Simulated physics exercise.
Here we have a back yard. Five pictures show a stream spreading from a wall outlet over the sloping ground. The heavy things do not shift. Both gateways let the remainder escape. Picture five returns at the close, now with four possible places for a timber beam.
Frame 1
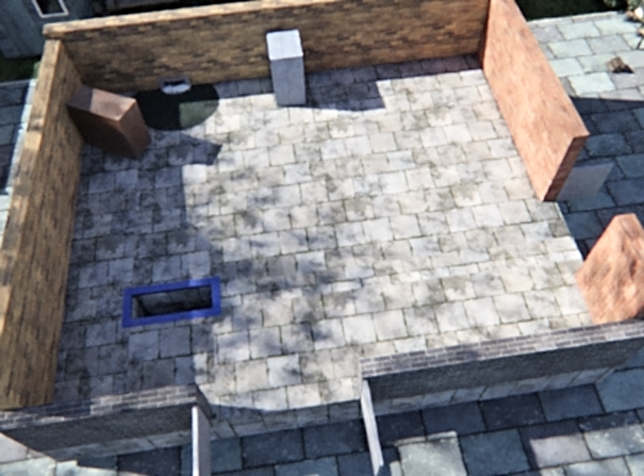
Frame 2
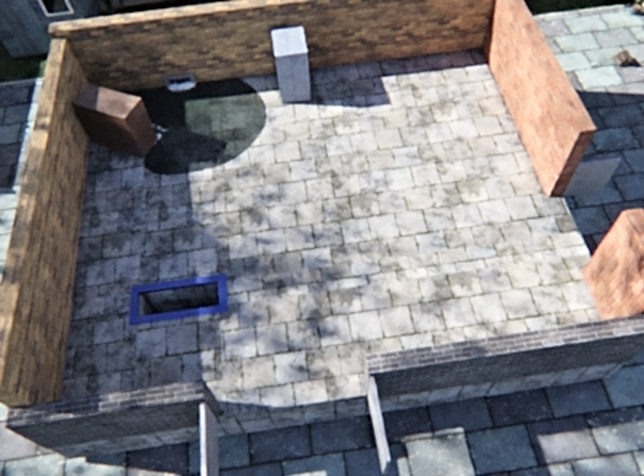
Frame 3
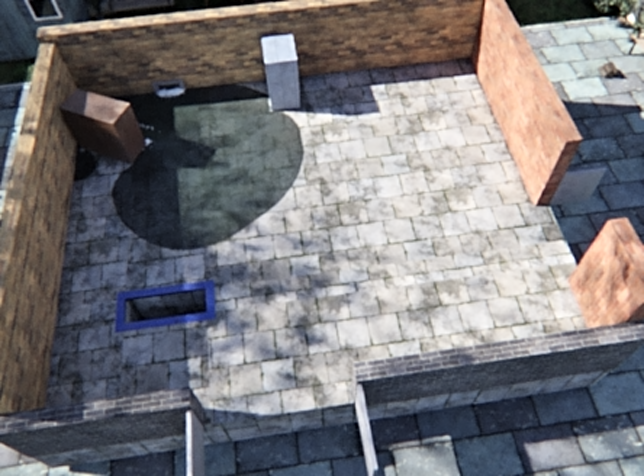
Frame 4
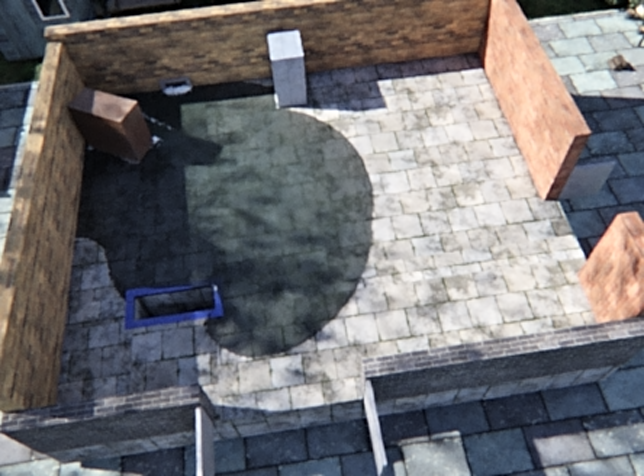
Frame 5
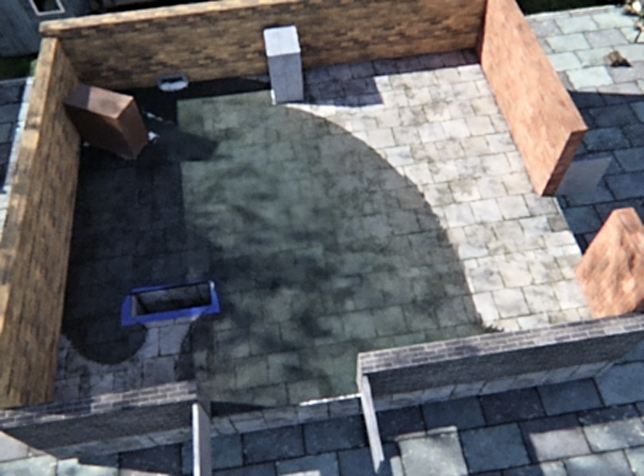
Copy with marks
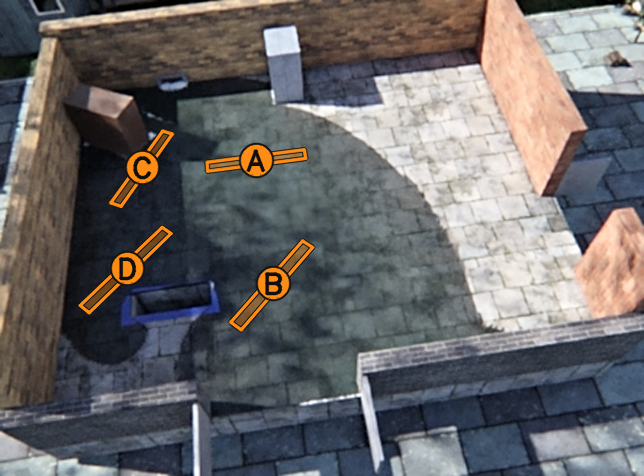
A paved back yard, seen from above at an angle, is enclosed by tan and reddish brick walls with a low dark wall along the near side. A brown block and a pale upright block stand toward the back, and a blue-rimmed gully lies at the lower left. Dark water spreads from the back left across the slabs, reaching the gully and then the near wall, while the camera shifts slightly.
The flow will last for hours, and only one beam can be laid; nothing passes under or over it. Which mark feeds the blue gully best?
It is B.
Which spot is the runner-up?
A.
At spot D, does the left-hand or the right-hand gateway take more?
The left gate.
On the marked copy, A from (207, 166) to (305, 154); B from (236, 326) to (307, 244); C from (115, 204) to (167, 132); D from (84, 309) to (166, 230).
With A, about 30 % of the stream runs into the blue gully, about 69 % out by the gates.
With B, about 41 % of the stream runs into the blue gully, about 58 % out by the gates.
With C, about 14 % of the stream runs into the blue gully, about 85 % out by the gates.
With D, about 14 % of the stream runs into the blue gully, about 85 % out by the gates.
